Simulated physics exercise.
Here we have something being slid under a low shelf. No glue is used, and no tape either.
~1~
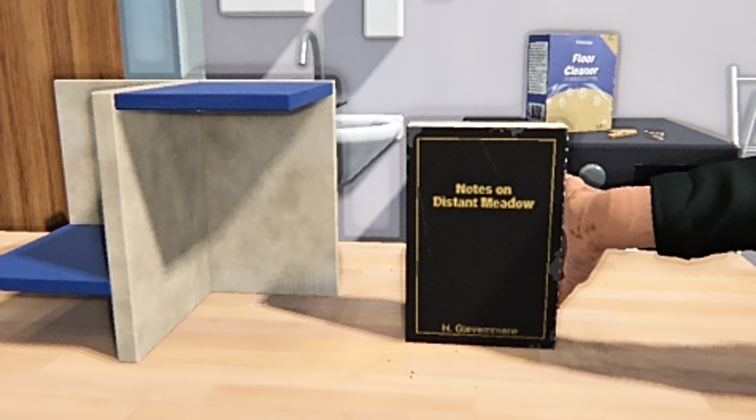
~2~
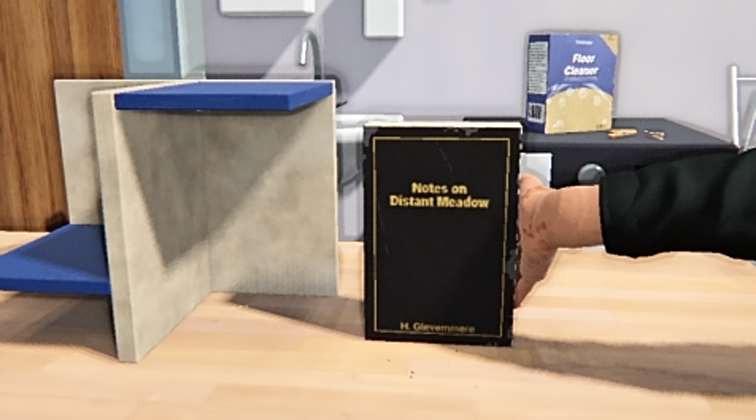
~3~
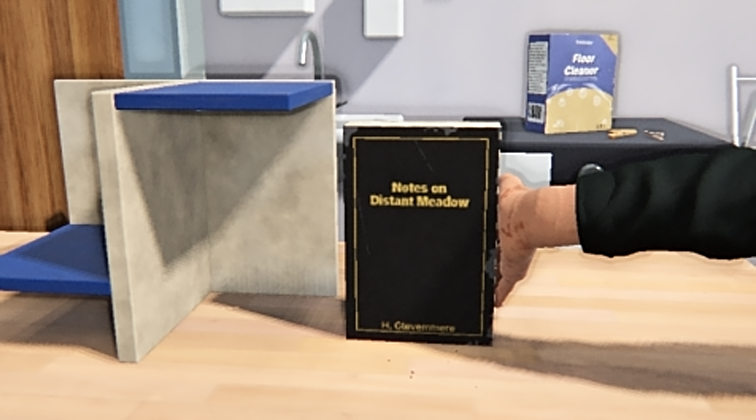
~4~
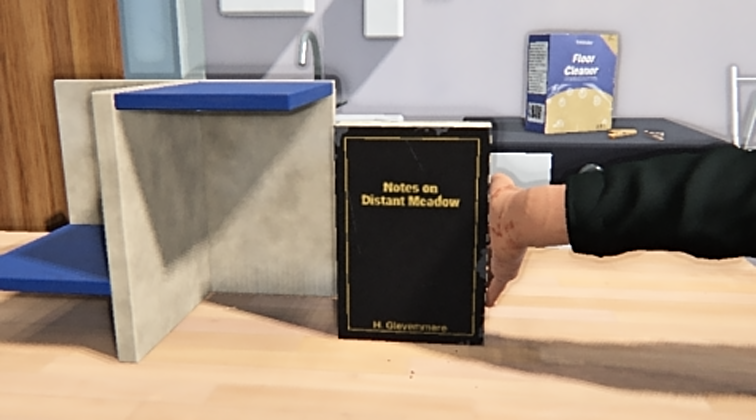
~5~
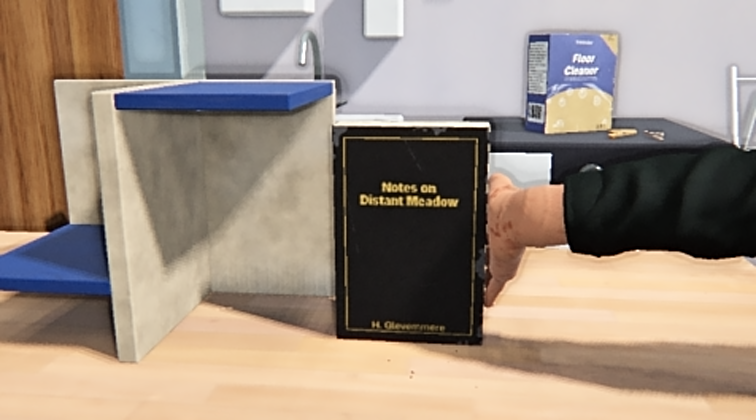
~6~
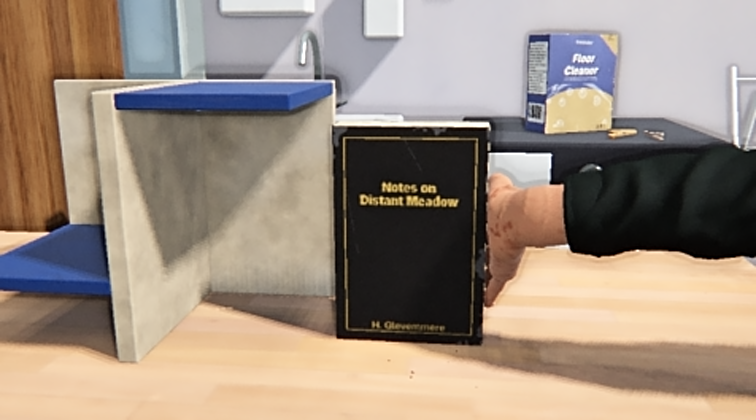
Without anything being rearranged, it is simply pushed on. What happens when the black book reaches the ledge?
It is low enough.
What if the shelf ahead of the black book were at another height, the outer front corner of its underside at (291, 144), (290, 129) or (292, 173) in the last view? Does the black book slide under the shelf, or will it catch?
Black book - snags; passes; snags.
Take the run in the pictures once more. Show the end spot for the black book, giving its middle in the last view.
Its middle finishes close to (251, 229) in the last view.
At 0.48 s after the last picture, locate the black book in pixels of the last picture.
Centre estimate: (346, 232).
Then, 0.48 s on from there, black book sliding up to the opening near (346, 232).
In the end, the black book clears the shelf, near (252, 229).
